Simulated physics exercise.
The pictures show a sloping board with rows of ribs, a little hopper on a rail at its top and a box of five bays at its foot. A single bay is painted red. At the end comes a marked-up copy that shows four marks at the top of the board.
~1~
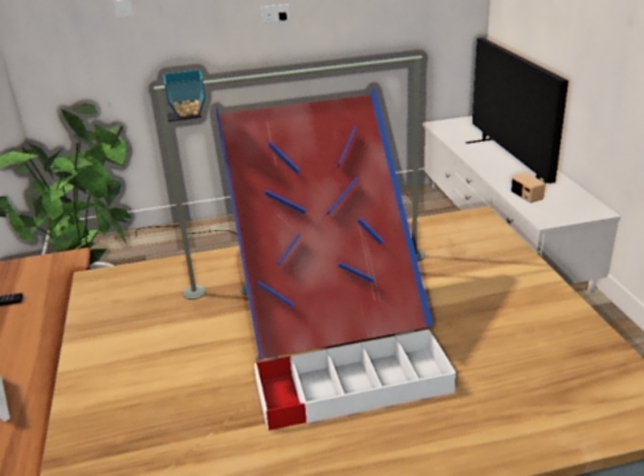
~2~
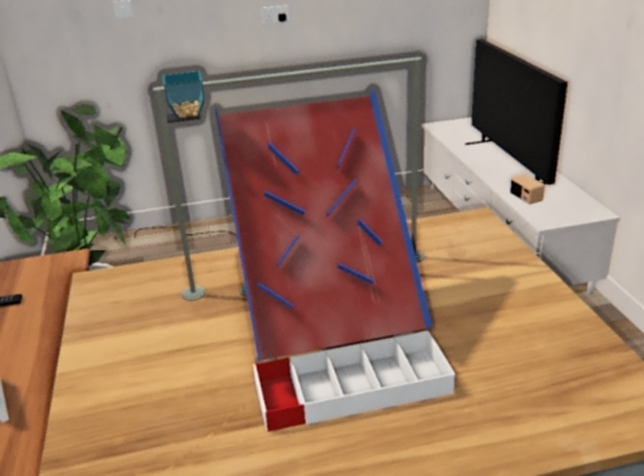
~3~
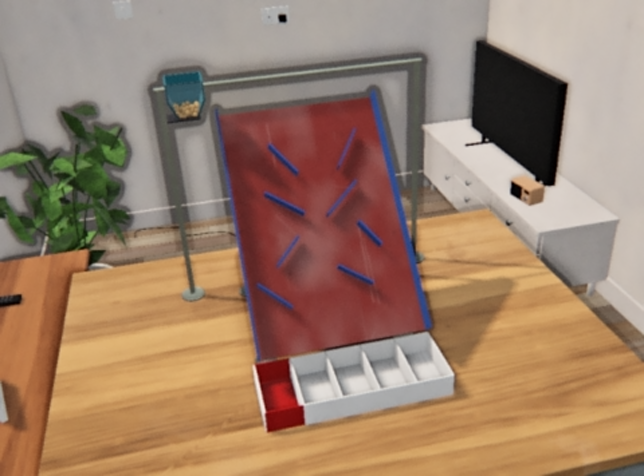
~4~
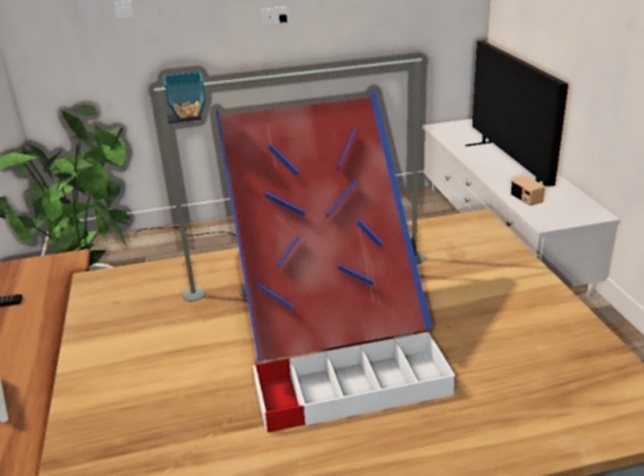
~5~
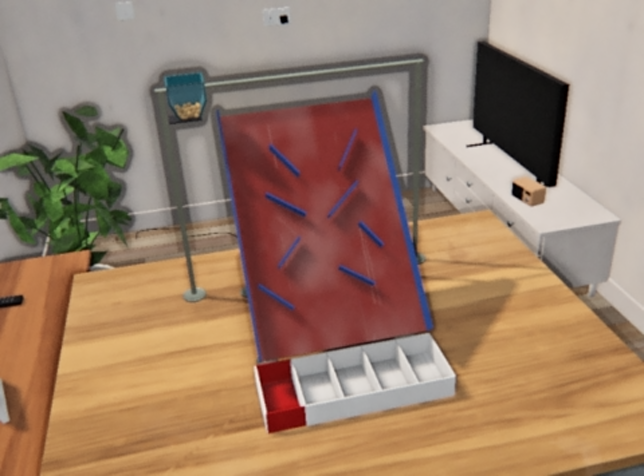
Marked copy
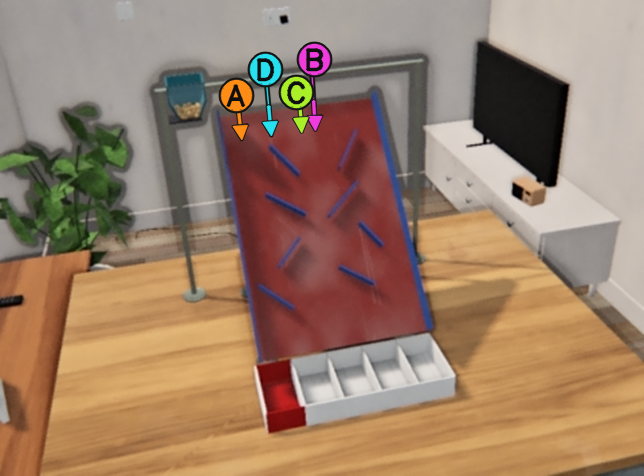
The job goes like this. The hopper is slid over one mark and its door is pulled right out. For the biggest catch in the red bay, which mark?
A is best.
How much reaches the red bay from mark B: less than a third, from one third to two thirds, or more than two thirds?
Mark B gives less than a third.
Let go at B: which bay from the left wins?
The second.
On the marked copy, mark A meets the board at (241, 134); mark B meets the board at (315, 125); mark C meets the board at (301, 127); mark D meets the board at (270, 130).
If A is chosen, roughly a third in the red bay, roughly two thirds in other bays.
If B is chosen, just a few in the red bay, almost all in other bays.
If C is chosen, just a few in the red bay, almost all in other bays.
If D is chosen, about a tenth in the red bay, the larger part in other bays, about a tenth outside the box.
